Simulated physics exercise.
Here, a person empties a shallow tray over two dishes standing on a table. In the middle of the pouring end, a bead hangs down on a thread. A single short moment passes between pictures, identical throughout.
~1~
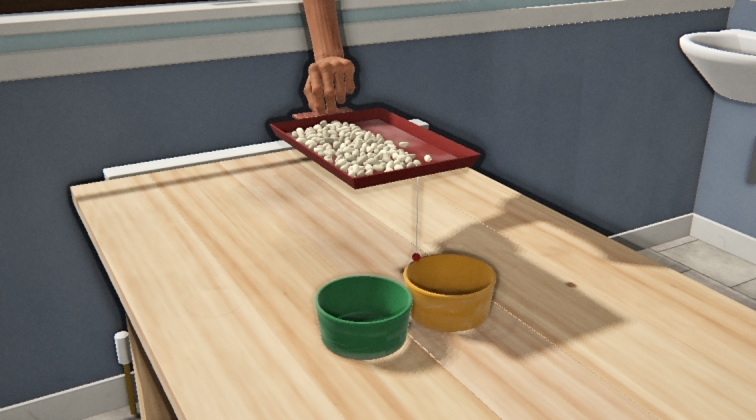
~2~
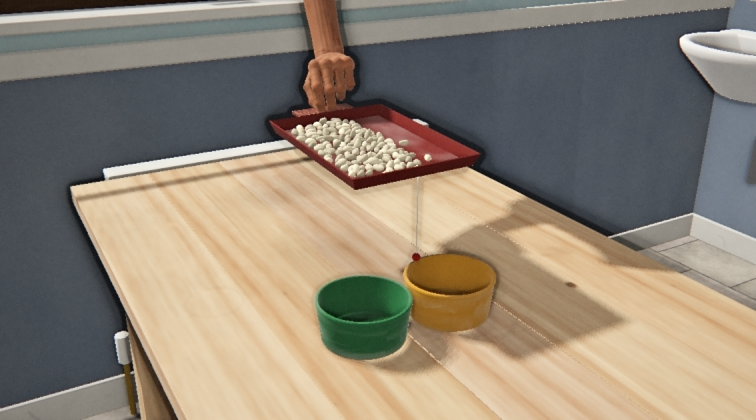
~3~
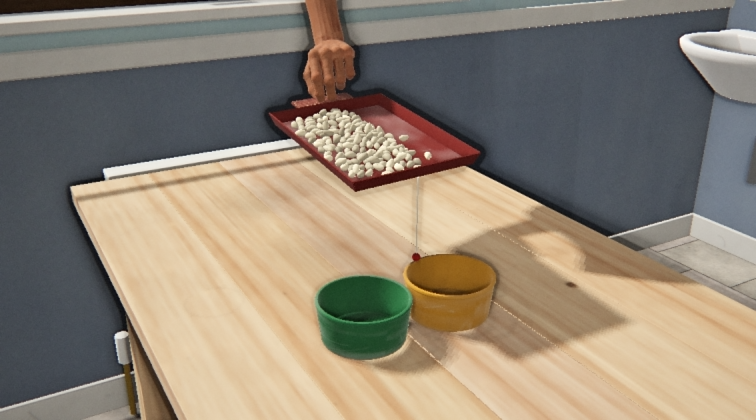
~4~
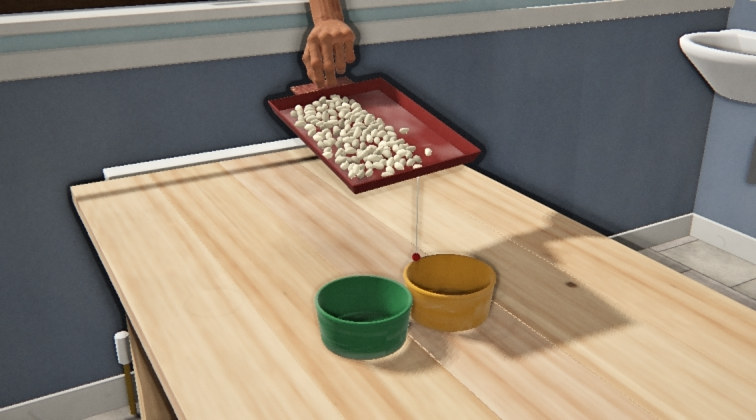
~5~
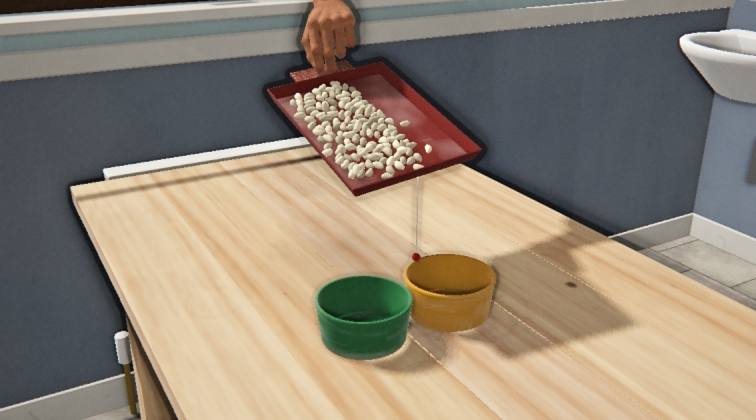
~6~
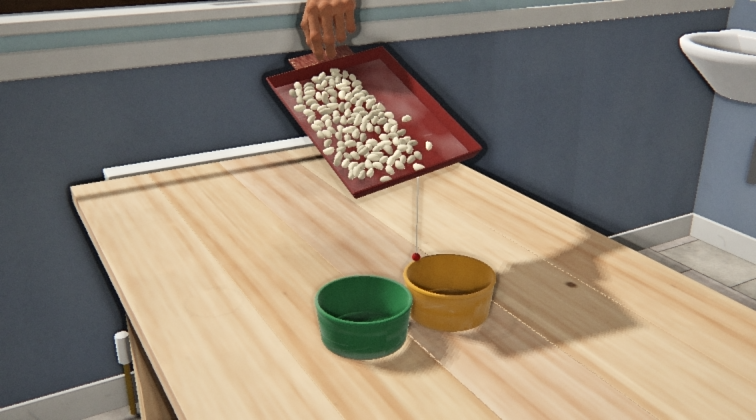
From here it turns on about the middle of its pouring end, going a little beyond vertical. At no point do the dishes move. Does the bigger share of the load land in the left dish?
Yes.
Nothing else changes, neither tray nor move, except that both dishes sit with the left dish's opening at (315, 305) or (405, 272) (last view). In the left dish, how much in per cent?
Trial 1 near 30 percent, trial 2 near 30 percent.
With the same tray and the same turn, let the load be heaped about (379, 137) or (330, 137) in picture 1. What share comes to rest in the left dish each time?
You'd see roughly 80 per cent first and roughly 80 per cent second.
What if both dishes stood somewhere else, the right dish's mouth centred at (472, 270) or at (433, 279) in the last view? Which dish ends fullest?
The leftmost dish, then the leftmost dish.
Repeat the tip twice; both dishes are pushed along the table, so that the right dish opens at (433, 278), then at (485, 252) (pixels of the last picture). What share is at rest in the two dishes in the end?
90 %, 30 %.
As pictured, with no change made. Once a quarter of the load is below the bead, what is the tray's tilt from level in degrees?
About 80 degrees.
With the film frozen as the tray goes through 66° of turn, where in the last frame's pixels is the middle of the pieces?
The middle of the load sits near (371, 175).
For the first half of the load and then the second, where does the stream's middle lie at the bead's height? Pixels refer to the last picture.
Close to (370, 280), then close to (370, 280).
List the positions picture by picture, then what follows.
In the first picture, corners of the pouring end (355, 176) and (473, 153), level; middle of the load (358, 146), white beans; left dish (387, 336); right dish (475, 308); bead on its thread (416, 257).
In the second picture, corners of the pouring end (355, 177) and (473, 153), level; middle of the load (358, 144).
In the third picture, corners of the pouring end (355, 179) and (474, 152), tipped barely, lowest at the left corner; middle of the load (358, 140).
In the fourth picture, corners of the pouring end (356, 182) and (474, 150), tipped a little, lowest at the left corner; middle of the load (358, 133).
In the fifth picture, corners of the pouring end (356, 185) and (475, 148), tipped clearly, lowest at the left corner; middle of the load (358, 126).
In the sixth picture, corners of the pouring end (356, 188) and (475, 147), tipped clearly, lowest at the left corner; middle of the load (359, 121); left dish (387, 336); right dish (475, 308).
Just after the last frame, tray tipped steeply; the larger part on the tray; just a few in the left dish; about a tenth in the air.
A moment on, tray tipped past a quarter turn; just a few on the tray; the larger part in the left dish; about a tenth in the right dish; about a tenth outside both; about a tenth in the air.
Further on, tray tipped past a quarter turn; the larger part in the left dish; about a tenth in the right dish; about a tenth outside both.
When it is over, tray tipped past a quarter turn; the larger part in the left dish; about a tenth in the right dish; about a tenth outside both.
